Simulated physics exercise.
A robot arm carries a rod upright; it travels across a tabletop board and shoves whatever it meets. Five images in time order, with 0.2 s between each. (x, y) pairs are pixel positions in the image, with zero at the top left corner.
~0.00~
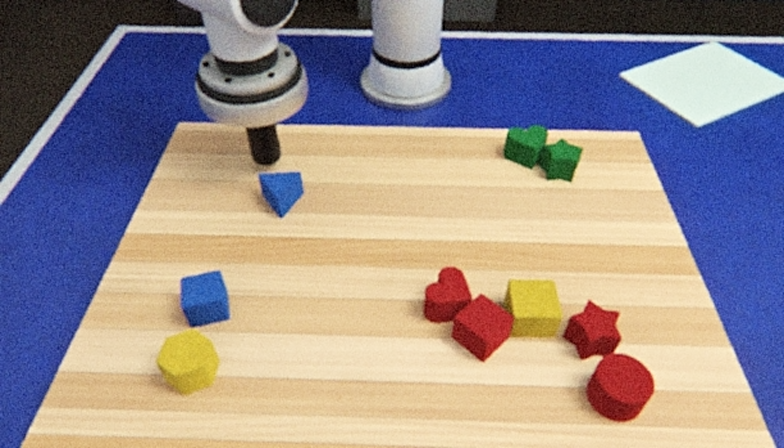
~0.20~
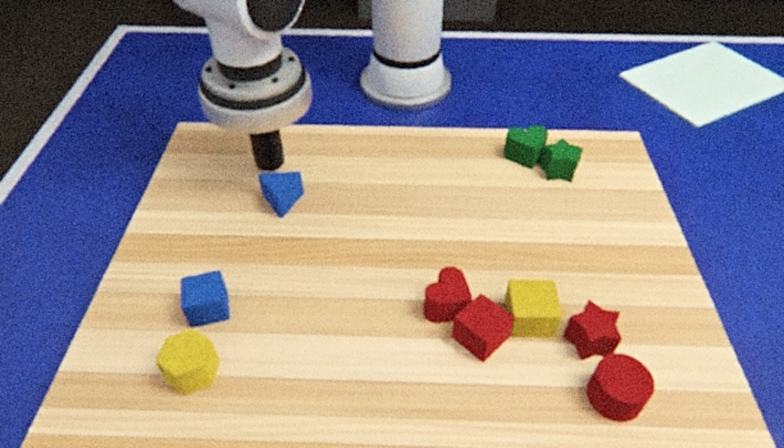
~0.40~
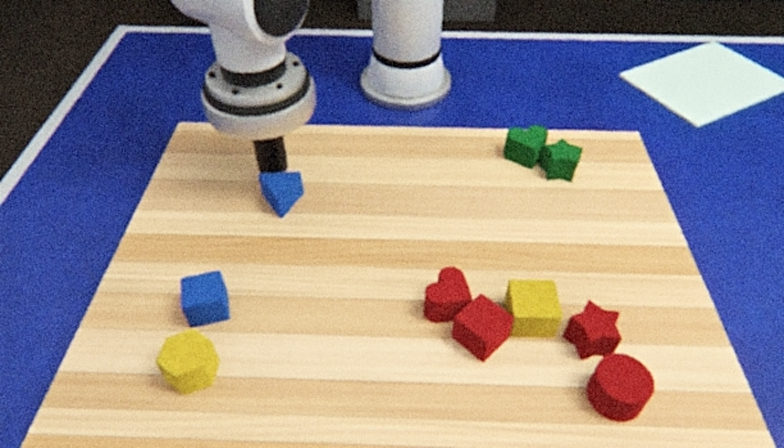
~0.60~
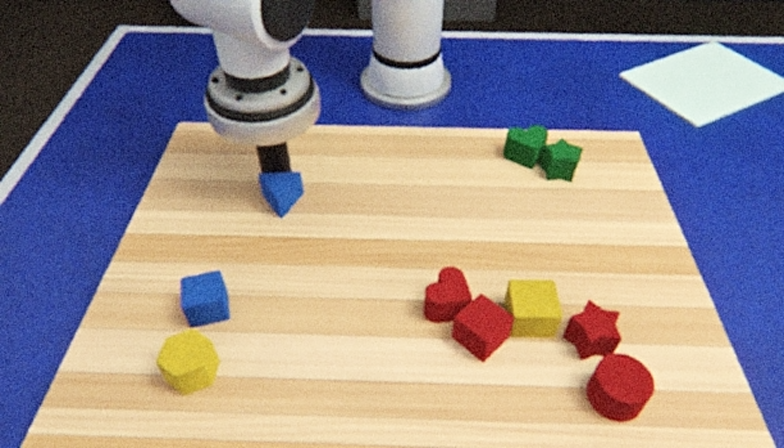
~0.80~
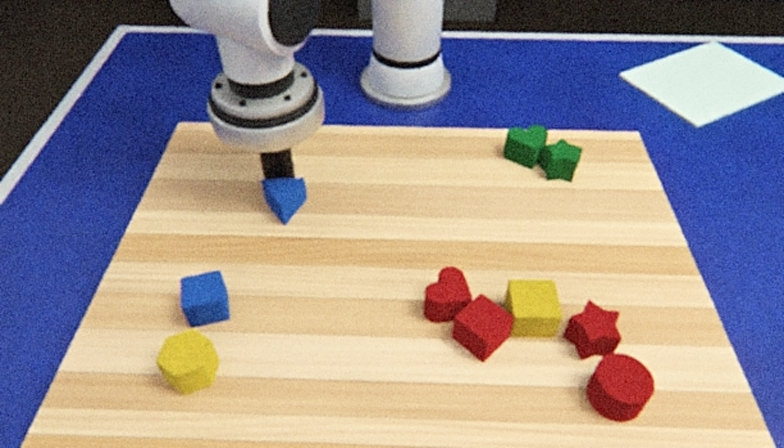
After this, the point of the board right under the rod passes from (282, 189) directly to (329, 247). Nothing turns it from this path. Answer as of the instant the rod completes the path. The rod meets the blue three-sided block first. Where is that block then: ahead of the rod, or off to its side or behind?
Slipped clear.
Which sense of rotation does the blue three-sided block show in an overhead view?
It turns clockwise.
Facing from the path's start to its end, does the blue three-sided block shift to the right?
That would be a yes.
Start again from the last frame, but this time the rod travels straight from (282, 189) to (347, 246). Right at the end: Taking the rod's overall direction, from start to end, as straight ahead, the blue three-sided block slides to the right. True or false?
The statement is correct.
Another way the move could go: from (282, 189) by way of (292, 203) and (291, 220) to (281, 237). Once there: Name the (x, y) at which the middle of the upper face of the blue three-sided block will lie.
Somewhere near (293, 233).
On the path given first. One third of the way, rod at (295, 198); blue three-sided block at (293, 207).
Two thirds of the way, rod at (311, 218); blue three-sided block at (301, 228), turned 25° clockwise.
At the end, rod at (328, 238); blue three-sided block at (301, 242), turned 50° clockwise.
